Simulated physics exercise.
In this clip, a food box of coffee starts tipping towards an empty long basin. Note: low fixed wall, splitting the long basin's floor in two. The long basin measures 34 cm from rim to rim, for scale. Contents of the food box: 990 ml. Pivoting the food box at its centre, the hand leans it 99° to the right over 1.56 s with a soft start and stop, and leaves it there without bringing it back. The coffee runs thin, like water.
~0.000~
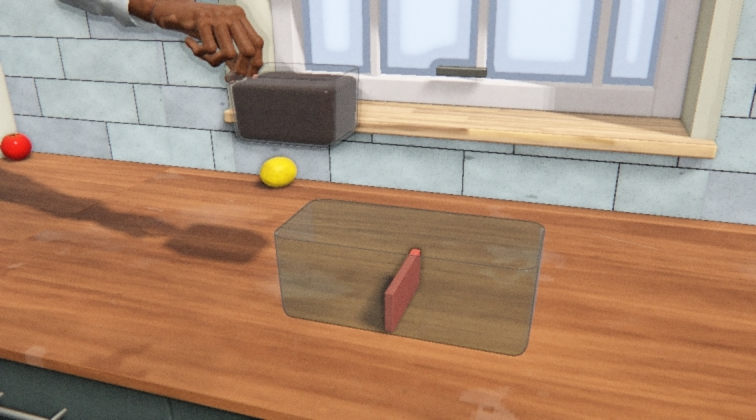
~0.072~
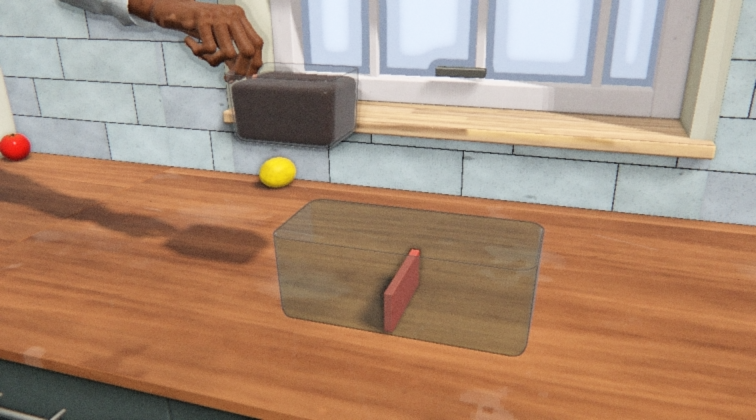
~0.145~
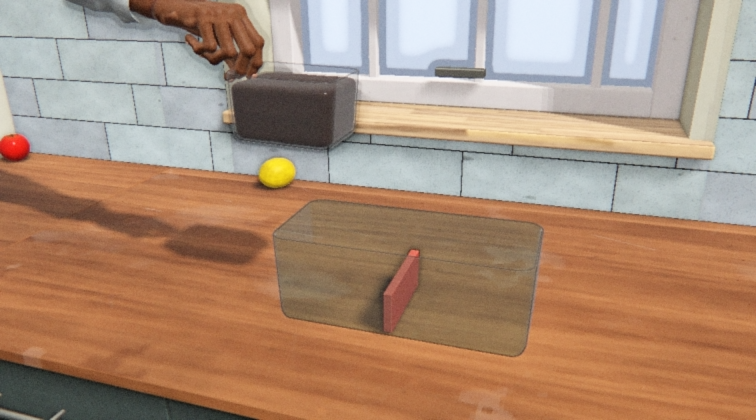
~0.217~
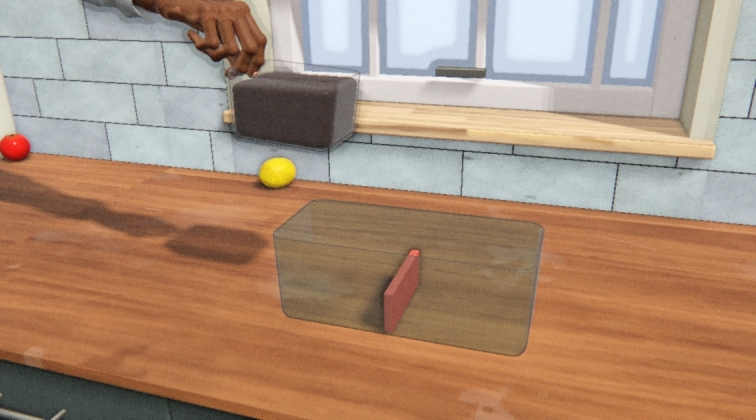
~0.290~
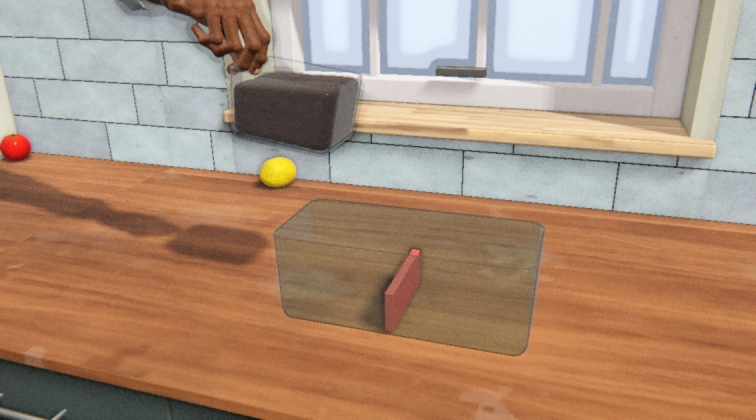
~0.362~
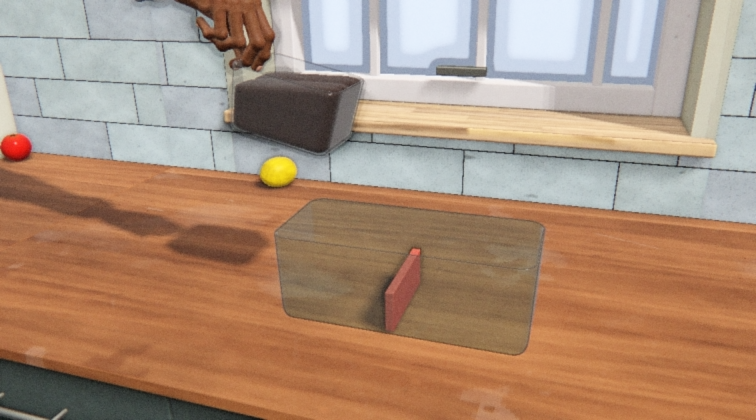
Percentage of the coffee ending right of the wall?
64 per cent.
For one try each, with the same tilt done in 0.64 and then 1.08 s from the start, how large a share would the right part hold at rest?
About 45 %, then about 60 %.
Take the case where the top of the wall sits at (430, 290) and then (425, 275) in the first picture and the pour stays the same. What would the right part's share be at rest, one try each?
I'd say 30 percent on the first go, 35 percent on the next.
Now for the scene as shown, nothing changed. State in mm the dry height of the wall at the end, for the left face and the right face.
Roughly 42 mm on the left side and roughly 30 mm on the right.
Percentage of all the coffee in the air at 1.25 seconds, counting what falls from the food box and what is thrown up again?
8 per cent or so.
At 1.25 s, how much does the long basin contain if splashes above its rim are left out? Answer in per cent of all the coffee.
Looks like about 76 % of the whole amount.
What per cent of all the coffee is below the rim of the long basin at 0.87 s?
I'd estimate some 16 percent of the liquid.
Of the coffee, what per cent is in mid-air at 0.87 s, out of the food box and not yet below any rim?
Share: Roughly 28 per cent.
Then, 0.87 s in, the tilt is 59° and 56 per cent is still to pour, 3 is left of the wall and 14 right of it.
Then, 1.25 s in, the tilt is 89° and 14 per cent is still to pour, 13 is left of the wall and 63 right of it.
Then, 1.64 s in, the tilt is 99° and 2 per cent is still to pour, 31 is left of the wall and 64 right of it.
Then, 2.06 s in, the tilt is 99° and 0 per cent is still to pour, 34 is left of the wall and 64 right of it.
Finally, 34 per cent lies left of the wall, 64 right of it and 2 outside.
